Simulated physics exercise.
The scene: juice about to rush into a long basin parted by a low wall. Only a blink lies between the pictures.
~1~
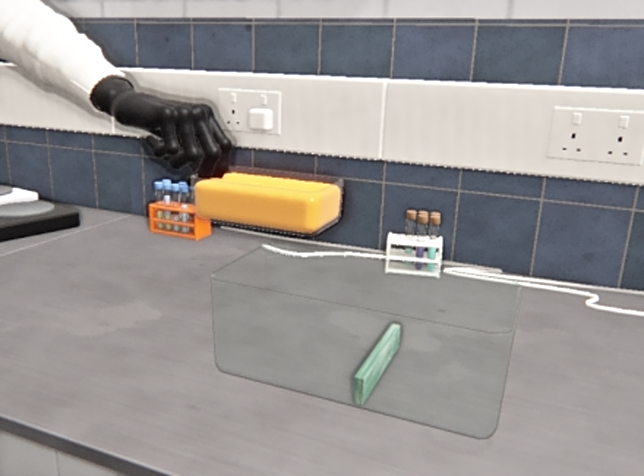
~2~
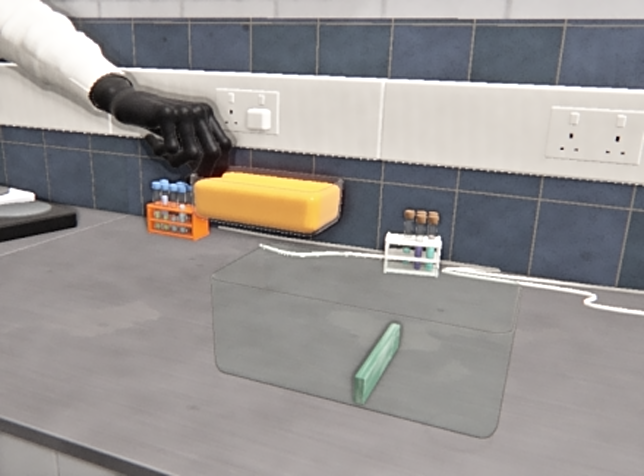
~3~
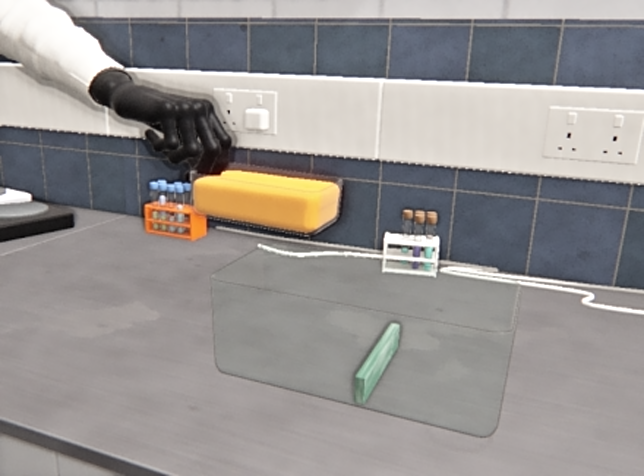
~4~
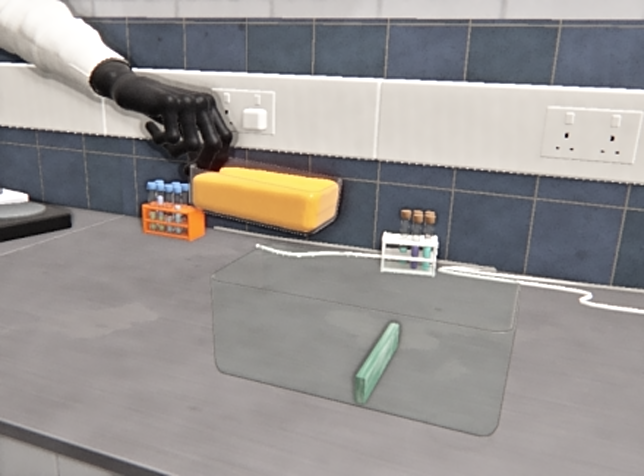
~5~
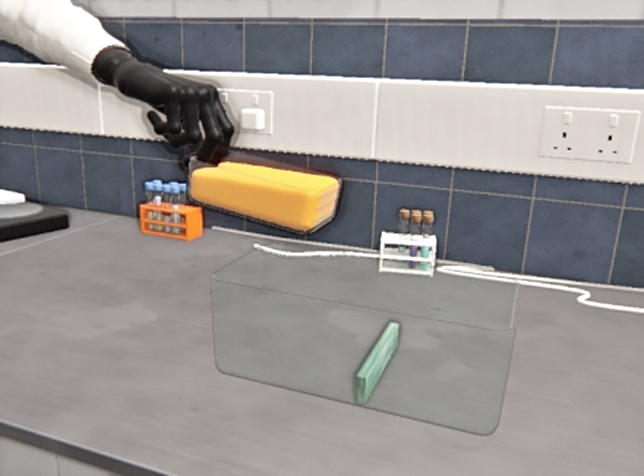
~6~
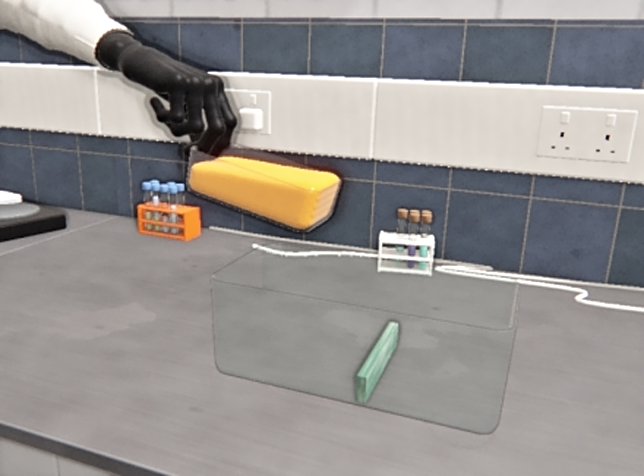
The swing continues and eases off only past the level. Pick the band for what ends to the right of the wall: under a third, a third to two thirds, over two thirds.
In the end more than two thirds is right of the wall.
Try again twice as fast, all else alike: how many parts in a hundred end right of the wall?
Close to 65 per cent.
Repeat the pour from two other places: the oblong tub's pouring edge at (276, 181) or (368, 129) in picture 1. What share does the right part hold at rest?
The first gives 20 %, the second 65 %.
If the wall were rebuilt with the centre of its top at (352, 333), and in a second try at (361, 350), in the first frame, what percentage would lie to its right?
Near 95 % and 80 %.
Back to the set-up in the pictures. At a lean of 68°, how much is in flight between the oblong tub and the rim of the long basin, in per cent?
It comes to 45 per cent or so.
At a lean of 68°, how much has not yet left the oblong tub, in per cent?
Close to 20 per cent.
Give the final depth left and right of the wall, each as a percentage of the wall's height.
Near 10 on the left, 60 on the right.
A moment on, the oblong tub is tipped part way and 21 per cent is still to pour, 7 is left of the wall and 25 right of it.
Next, the oblong tub is tipped right over and 3 per cent is still to pour, 16 is left of the wall and 74 right of it.
Then the oblong tub is tipped right over and 0 per cent is still to pour, 24 is left of the wall and 74 right of it.
Later the oblong tub is tipped right over and 0 per cent is still to pour, 24 is left of the wall and 74 right of it.
In the end 24 per cent lies left of the wall, 74 right of it and 2 outside.
